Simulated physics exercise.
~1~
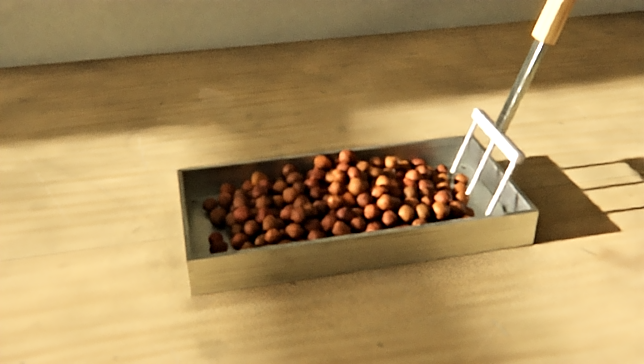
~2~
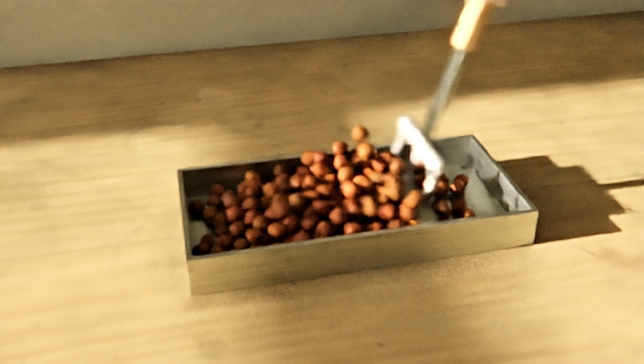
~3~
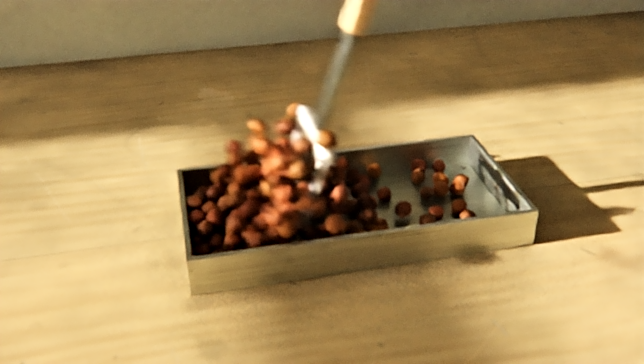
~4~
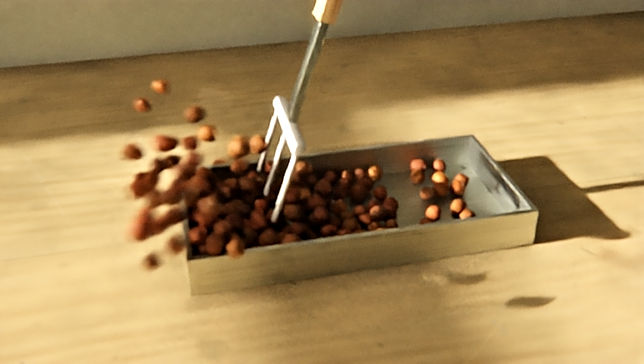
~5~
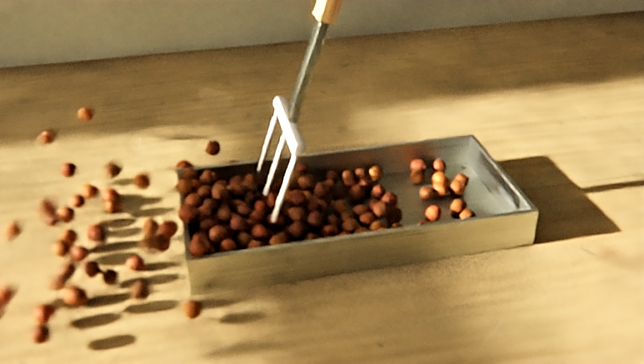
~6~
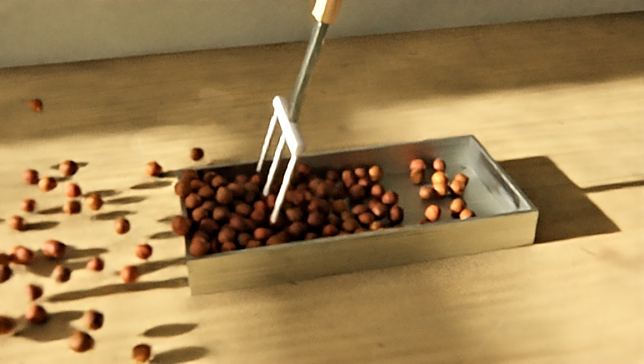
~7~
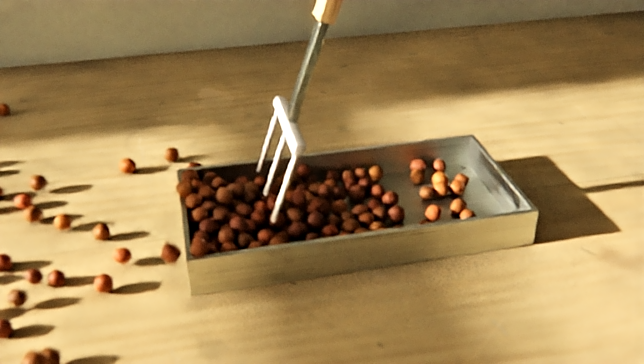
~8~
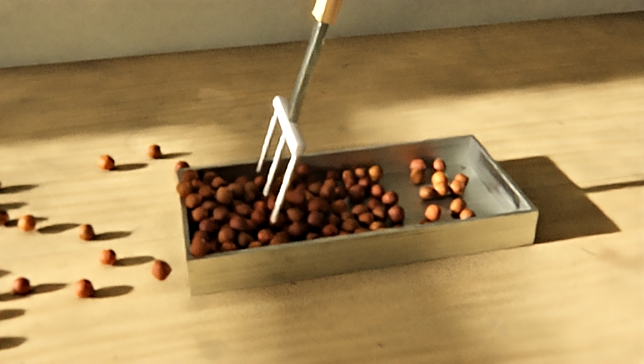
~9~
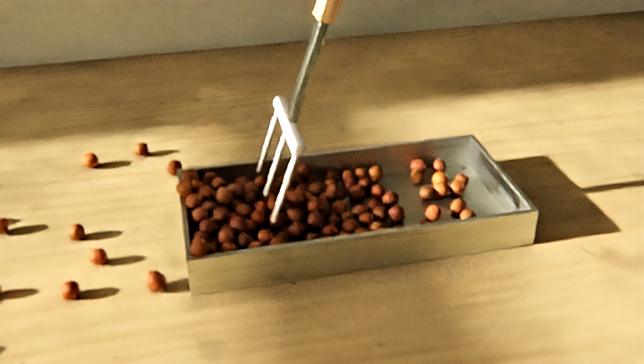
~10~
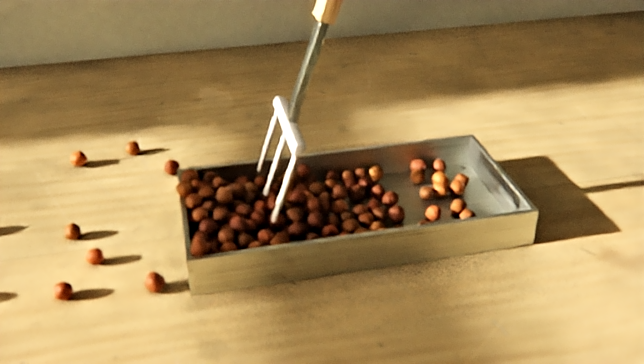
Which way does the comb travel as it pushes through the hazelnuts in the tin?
The comb travels to the left, from the right end of the tin toward the left part, where it stops.
